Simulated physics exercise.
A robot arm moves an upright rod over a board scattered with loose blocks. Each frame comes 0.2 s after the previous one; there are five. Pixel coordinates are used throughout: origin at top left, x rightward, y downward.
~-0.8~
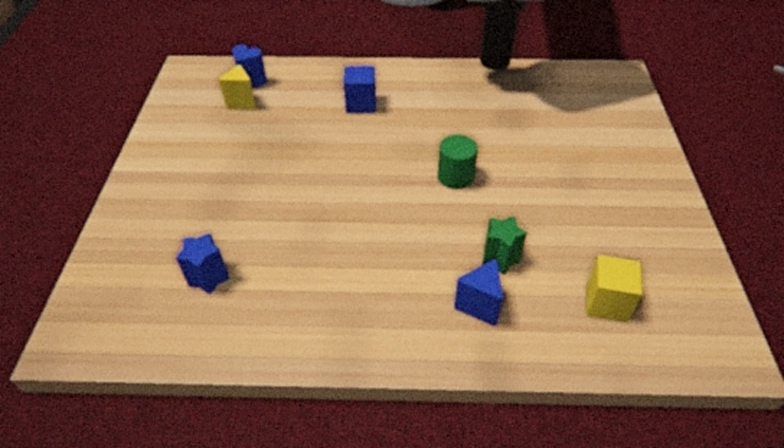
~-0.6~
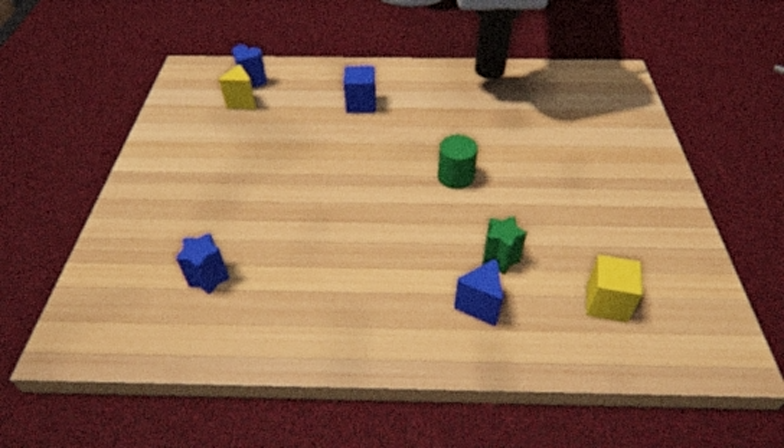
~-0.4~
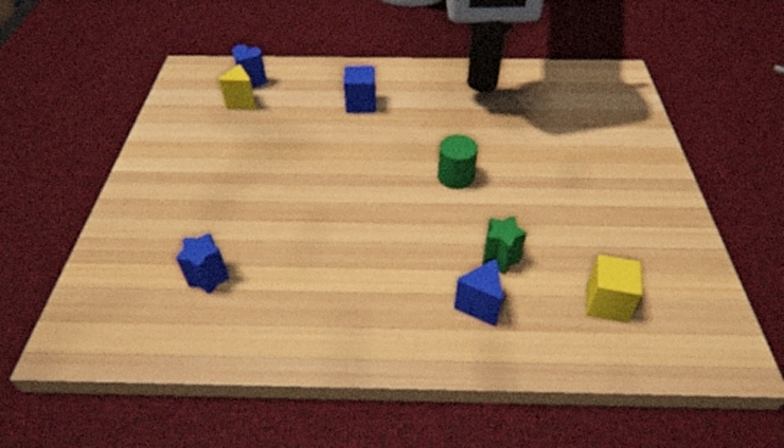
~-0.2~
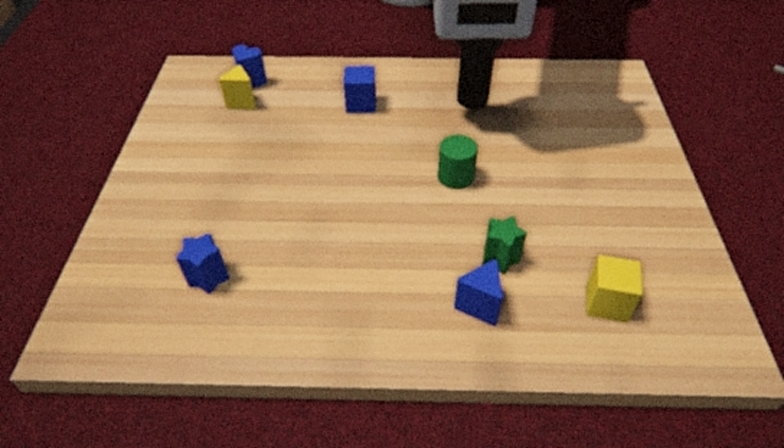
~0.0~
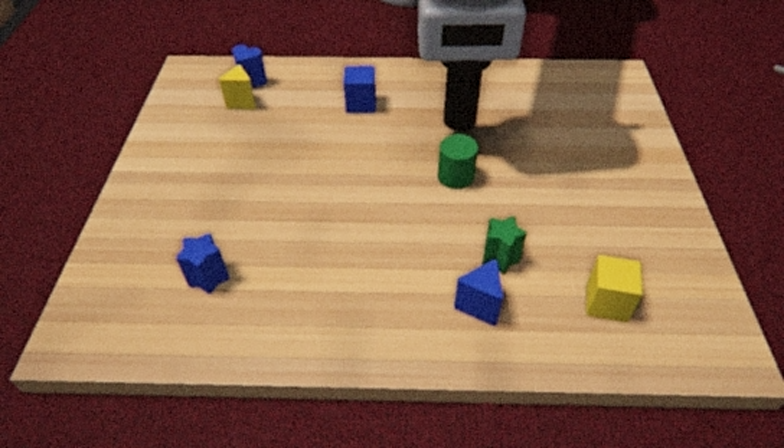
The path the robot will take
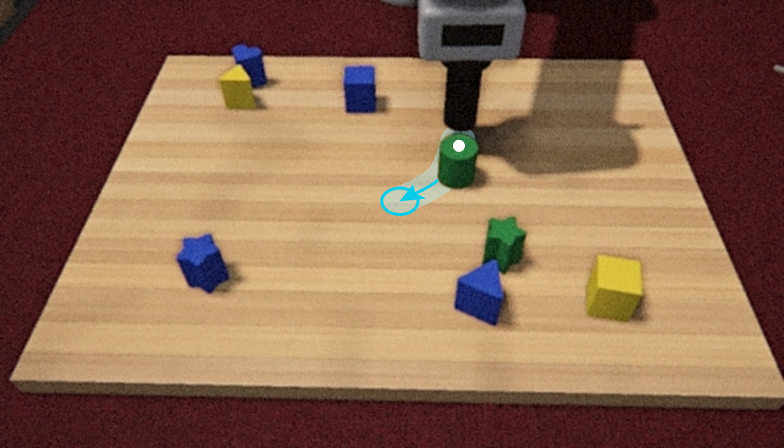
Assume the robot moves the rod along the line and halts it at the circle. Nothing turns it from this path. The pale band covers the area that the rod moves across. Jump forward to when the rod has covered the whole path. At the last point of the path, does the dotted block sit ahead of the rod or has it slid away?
My prediction: No longer in front.
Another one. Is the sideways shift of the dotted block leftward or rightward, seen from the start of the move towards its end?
My answer: Left.
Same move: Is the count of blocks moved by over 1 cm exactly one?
I expect so.
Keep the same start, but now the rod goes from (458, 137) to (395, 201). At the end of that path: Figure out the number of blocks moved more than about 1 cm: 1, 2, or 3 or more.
There will be one block that moves more than 1 cm.
The drawn path runs from (458, 137) by way of (452, 161) and (432, 184) to (400, 201); the dot is on the green round block.
The first path, step by step. One third of the way, rod (453, 147); green round block (458, 156).
Two thirds of the way, rod (432, 170); green round block (454, 178).
At the end, rod (400, 186); green round block (451, 180).
